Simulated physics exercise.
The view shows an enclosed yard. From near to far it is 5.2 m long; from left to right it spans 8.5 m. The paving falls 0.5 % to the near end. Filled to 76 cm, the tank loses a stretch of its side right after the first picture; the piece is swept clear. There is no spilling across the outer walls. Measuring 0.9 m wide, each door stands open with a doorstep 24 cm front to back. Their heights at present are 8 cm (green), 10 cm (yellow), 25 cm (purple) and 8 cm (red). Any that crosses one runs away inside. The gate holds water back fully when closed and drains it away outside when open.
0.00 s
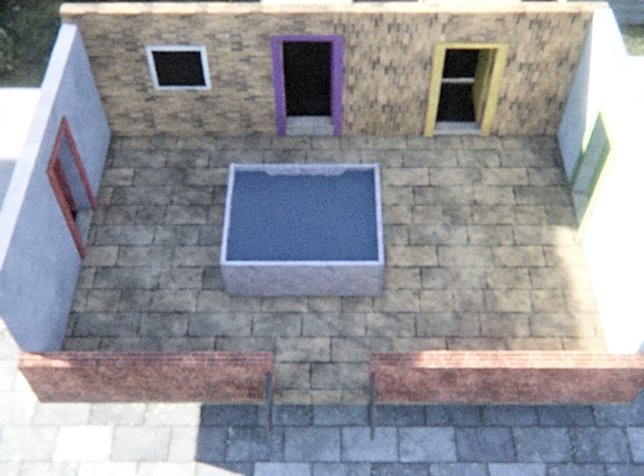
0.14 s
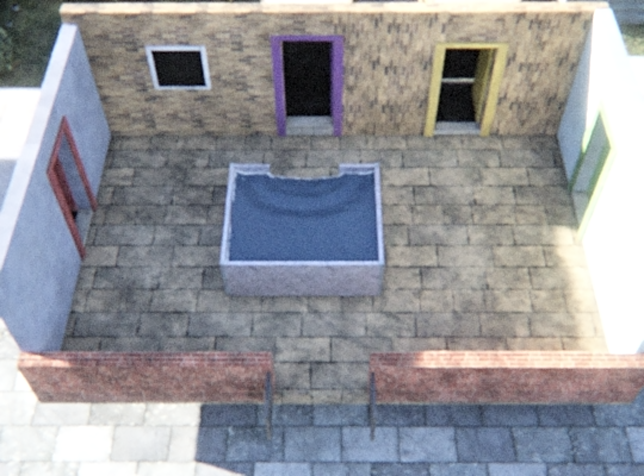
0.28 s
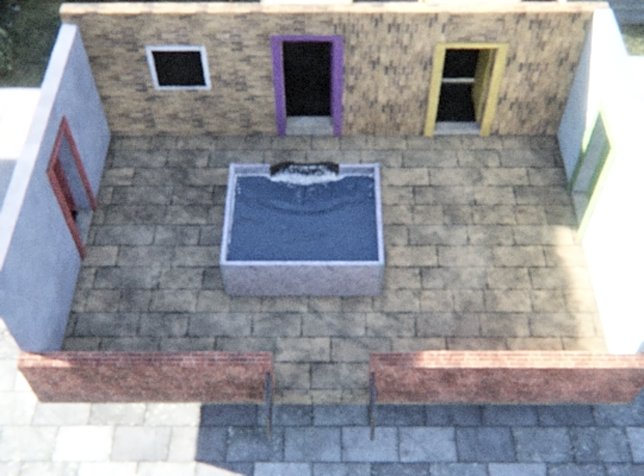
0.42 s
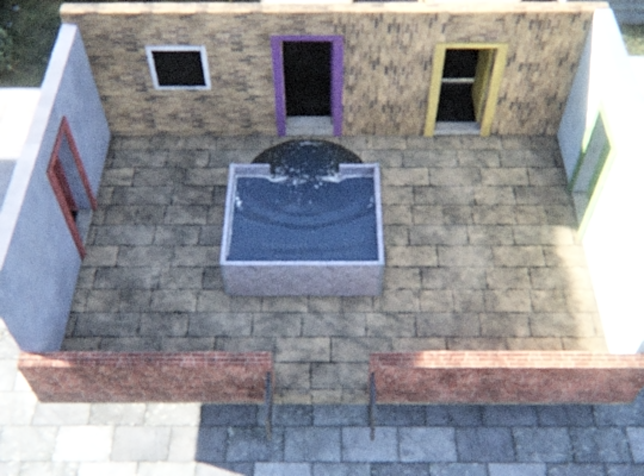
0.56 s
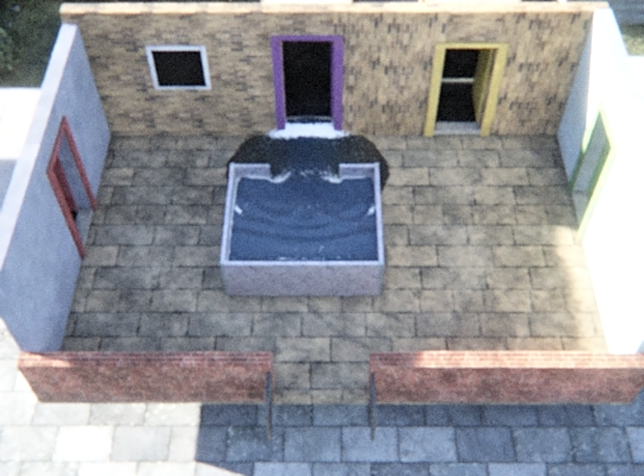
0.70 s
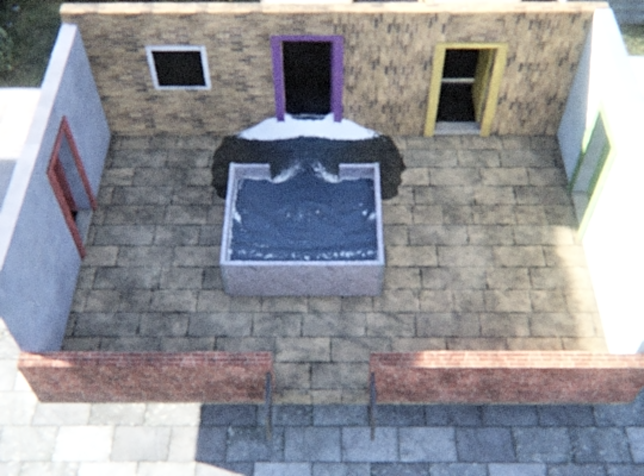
The clip opens on a walled, paved yard with a still, full rectangular tank in the middle. A stretch of the tank's far side goes missing, and water pours out through the gap. The dark water spreads across the paving in a widening fan, reaching the purple doorway in the back wall.
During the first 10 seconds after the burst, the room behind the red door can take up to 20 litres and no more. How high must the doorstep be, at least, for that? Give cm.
About 7.5 cm.
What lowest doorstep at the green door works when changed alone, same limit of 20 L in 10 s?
Green - roughly 10.5 cm.
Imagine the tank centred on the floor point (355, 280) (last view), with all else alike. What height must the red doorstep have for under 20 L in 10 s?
In this case, 8.0 cm or so.
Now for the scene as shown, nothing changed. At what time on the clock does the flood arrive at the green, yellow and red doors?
Green at 2.6 s, yellow at 1.2 s and red at 2.4 s.
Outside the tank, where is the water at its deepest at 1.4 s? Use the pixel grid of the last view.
(309, 140).
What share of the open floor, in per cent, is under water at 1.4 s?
Roughly 15 percent of the floor.
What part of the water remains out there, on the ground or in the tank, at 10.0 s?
Something near 86 out of a hundred parts.
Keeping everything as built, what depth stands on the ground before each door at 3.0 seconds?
Centimetres: Green = 14, yellow = 7, purple = 30, red = 11.
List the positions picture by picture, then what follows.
The first picture shows the tank at (303, 215) is whole and still, 76 cm deep; the red door at (74, 194) is dry.
In the second picture, water pours out on the far side and has run 0.3 m, to a hidden place; about 7 cm deep outside, 76 cm at the back.
In the third picture, water pours out on the far side and has run 0.8 m, to a hidden place; about 12 cm deep outside, 76 cm at the back.
In the fourth picture, water pours out on the far side and has run 1.4 m, to (294, 143); about 9 cm deep outside, 76 cm at the back.
In the fifth picture, water pours out on the far side and has run 1.8 m, to (309, 120); about 7 cm deep outside, 70 cm at the back.
In the sixth picture, water pours out on the far side and has run 1.8 m, to (287, 118); about 7 cm deep outside, 63 cm at the back; the red door at (74, 194), 3.8 m from the gap, is still 2.6 m from the nearest water.
After 1.4 s water covers 15 % of the floor, deepest (48 cm) near (309, 140); it has not reached the red door.
After 3.0 s water covers 45 % of the floor, deepest (30 cm) near (309, 147); 11 cm at the red door, 0 litres in over its 8 cm doorstep.
After 10.0 s water covers 95 % of the floor, deepest (16 cm) near (400, 380); 6 cm at the red door, 15 litres in over its 8 cm doorstep.
At the red door as built, the water arrived by 2.4 s and peaked near 12 cm at 3.2 s.
With a doorstep of 6 cm, 35 litres would have come in within the 10 s; with 8.5 cm, 12 litres. So under 20 litres takes about 7.5 cm.
